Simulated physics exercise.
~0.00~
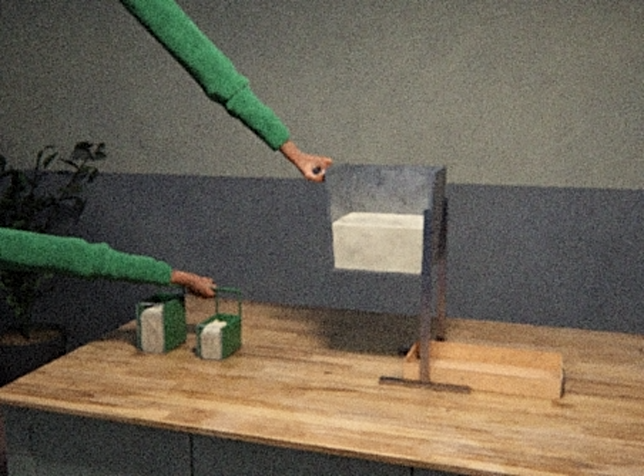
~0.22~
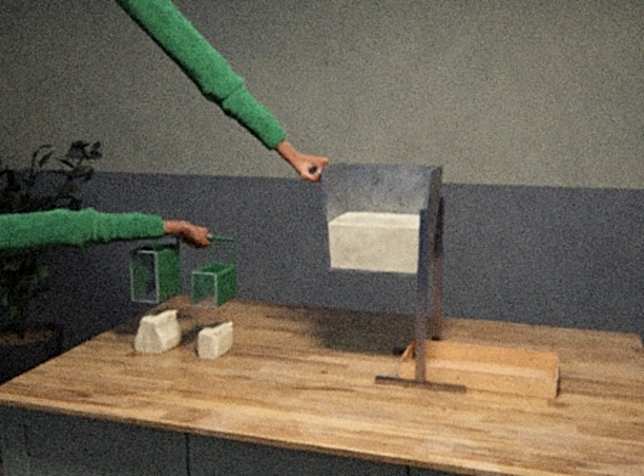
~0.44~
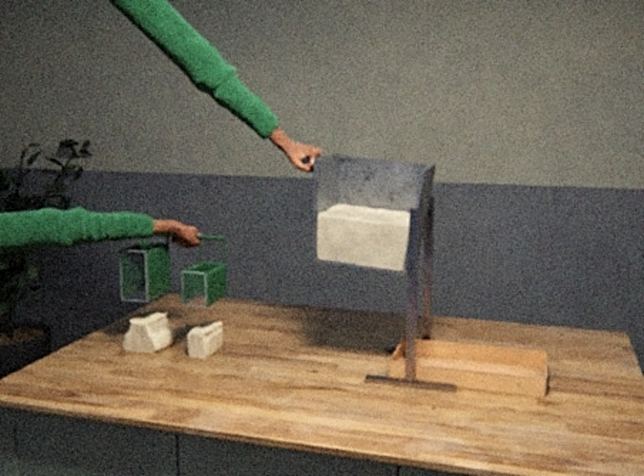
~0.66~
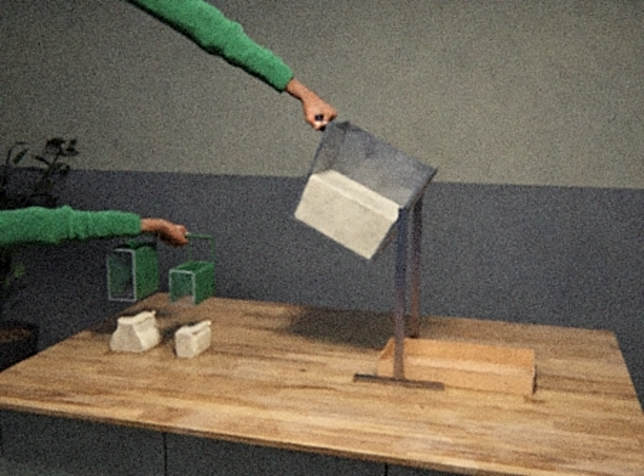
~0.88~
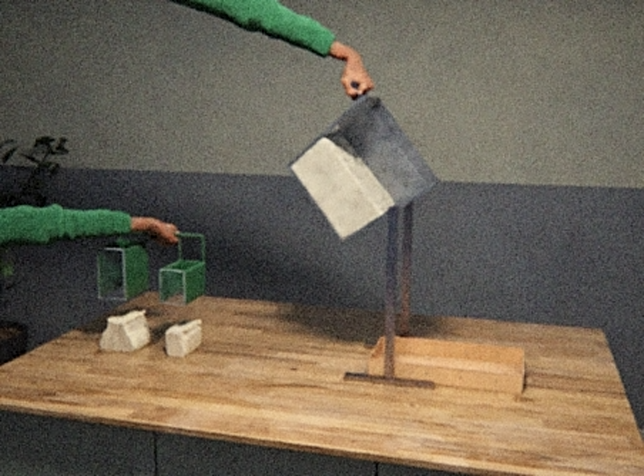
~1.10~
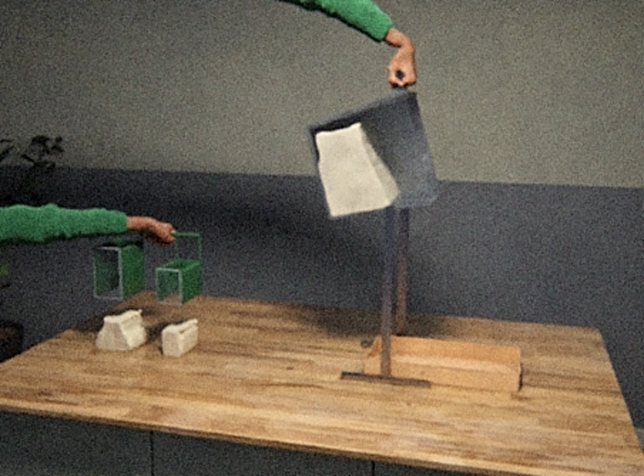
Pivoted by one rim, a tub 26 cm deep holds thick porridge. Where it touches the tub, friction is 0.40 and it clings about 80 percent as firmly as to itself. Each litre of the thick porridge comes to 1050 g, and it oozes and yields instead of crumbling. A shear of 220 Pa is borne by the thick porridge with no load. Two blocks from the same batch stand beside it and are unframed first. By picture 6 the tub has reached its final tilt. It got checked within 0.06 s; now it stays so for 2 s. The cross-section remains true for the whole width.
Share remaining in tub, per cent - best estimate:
Approx. 100 %.
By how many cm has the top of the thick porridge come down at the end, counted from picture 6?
7 cm.
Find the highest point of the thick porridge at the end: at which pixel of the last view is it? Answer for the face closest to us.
About (346, 155).
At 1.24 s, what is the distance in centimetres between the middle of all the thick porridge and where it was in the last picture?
Roughly 4 centimetres.
After 1.24 s, the tub is at 74 degrees and holds 100 %.
After 1.41 s, the tub is at 74 degrees and holds 100 %.
After 1.58 s, the tub is at 74 degrees and holds 100 %.
After 1.75 s, the tub is at 74 degrees and holds 100 %.
After 3.10 s, the tub is at 74 degrees and holds 100 %.
